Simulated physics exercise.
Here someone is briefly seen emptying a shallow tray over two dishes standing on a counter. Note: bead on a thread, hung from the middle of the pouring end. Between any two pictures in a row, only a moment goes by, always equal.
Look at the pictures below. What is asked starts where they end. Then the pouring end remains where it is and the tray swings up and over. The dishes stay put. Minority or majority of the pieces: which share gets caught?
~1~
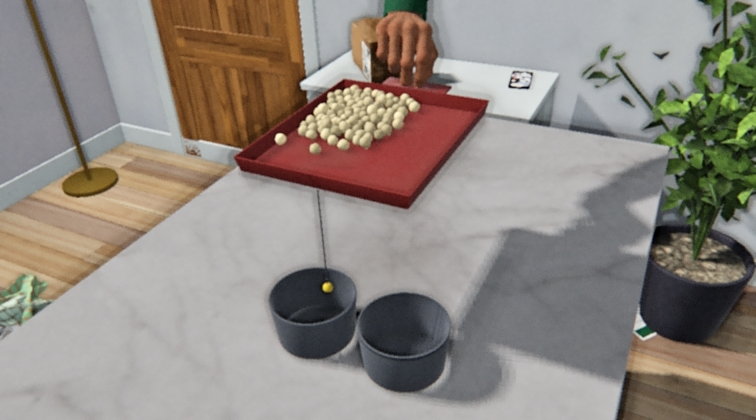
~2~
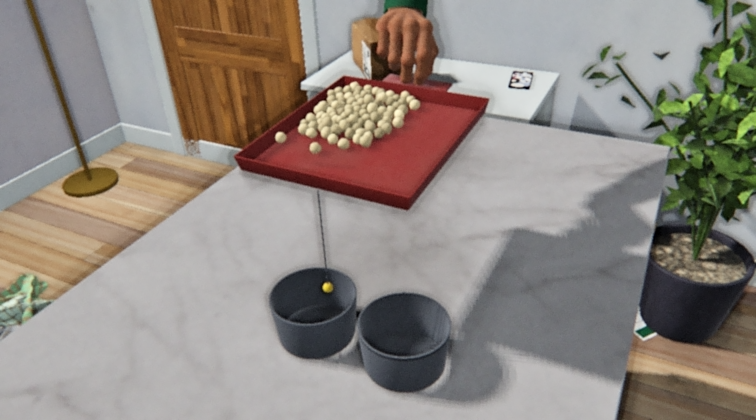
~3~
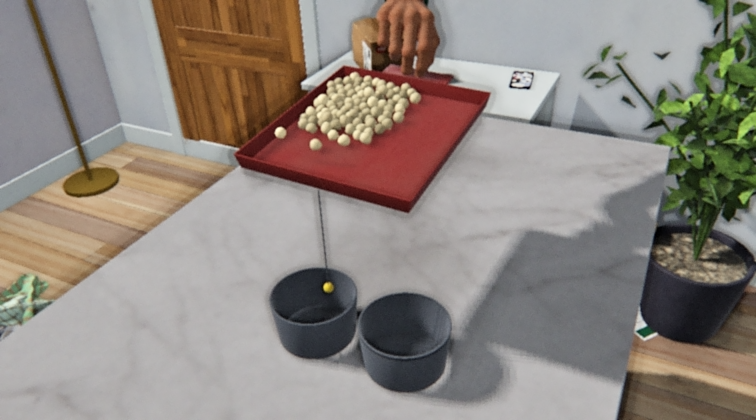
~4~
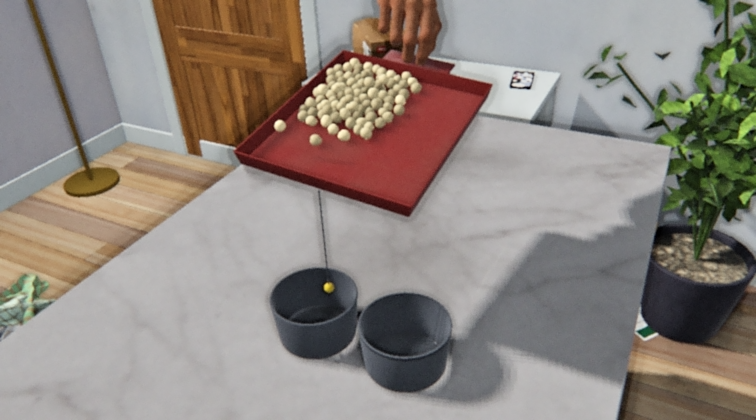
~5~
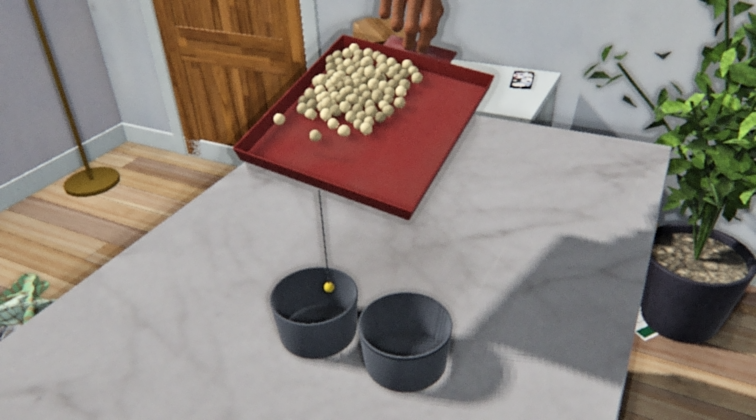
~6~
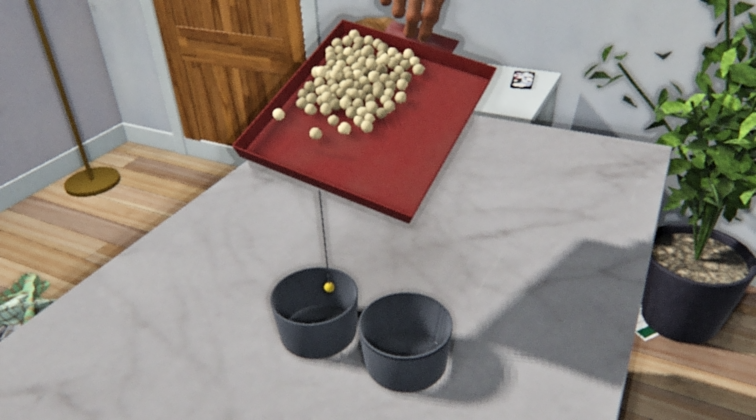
Majority.
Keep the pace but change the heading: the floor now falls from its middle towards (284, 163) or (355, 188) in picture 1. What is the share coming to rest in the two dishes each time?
The first try gives close to 20 per cent, the second close to 40 per cent.
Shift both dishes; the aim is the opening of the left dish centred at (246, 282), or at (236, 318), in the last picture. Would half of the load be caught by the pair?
In order, they'd catch a minor share, and next a minor share.
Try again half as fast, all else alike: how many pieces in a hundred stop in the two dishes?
That works out at some 90 per cent.
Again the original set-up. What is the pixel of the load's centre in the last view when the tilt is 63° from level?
Roughly at (386, 199).
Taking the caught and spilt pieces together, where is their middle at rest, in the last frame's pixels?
Somewhere around (406, 361) in the final view.
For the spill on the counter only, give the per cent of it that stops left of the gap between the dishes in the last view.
50 %, roughly.
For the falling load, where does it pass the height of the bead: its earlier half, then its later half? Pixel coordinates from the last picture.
Around (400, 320) at first; around (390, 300) after that.
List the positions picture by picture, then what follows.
In the first frame, corners of the pouring end (239, 156) and (407, 193), level; middle of the load (357, 113), macadamia nuts; left dish (291, 338); right dish (385, 371); bead on its thread (328, 288).
In the second frame, corners of the pouring end (239, 155) and (408, 194), level; middle of the load (357, 111).
In the third frame, corners of the pouring end (239, 153) and (408, 198), tipped barely, lowest at the right corner; middle of the load (357, 104).
In the fourth frame, corners of the pouring end (238, 150) and (409, 203), tipped a little, lowest at the right corner; middle of the load (357, 94).
In the fifth frame, corners of the pouring end (238, 147) and (409, 207), tipped clearly, lowest at the right corner; middle of the load (357, 84).
In the sixth frame, corners of the pouring end (237, 145) and (410, 212), tipped clearly, lowest at the right corner; middle of the load (365, 82); left dish (293, 338); right dish (386, 371).
Just after the last frame, tray tipped steeply; the larger part on the tray; just a few in the right dish; just a few outside both; about a tenth in the air.
A moment on, tray tipped past a quarter turn; roughly half on the tray; roughly a quarter in the right dish; roughly a quarter outside both; about a tenth in the air.
Further on, tray tipped past a quarter turn; roughly two thirds in the right dish; just a few in the left dish; roughly a quarter outside both.
When it is over, tray tipped past a quarter turn; roughly two thirds in the right dish; just a few in the left dish; roughly a quarter outside both.
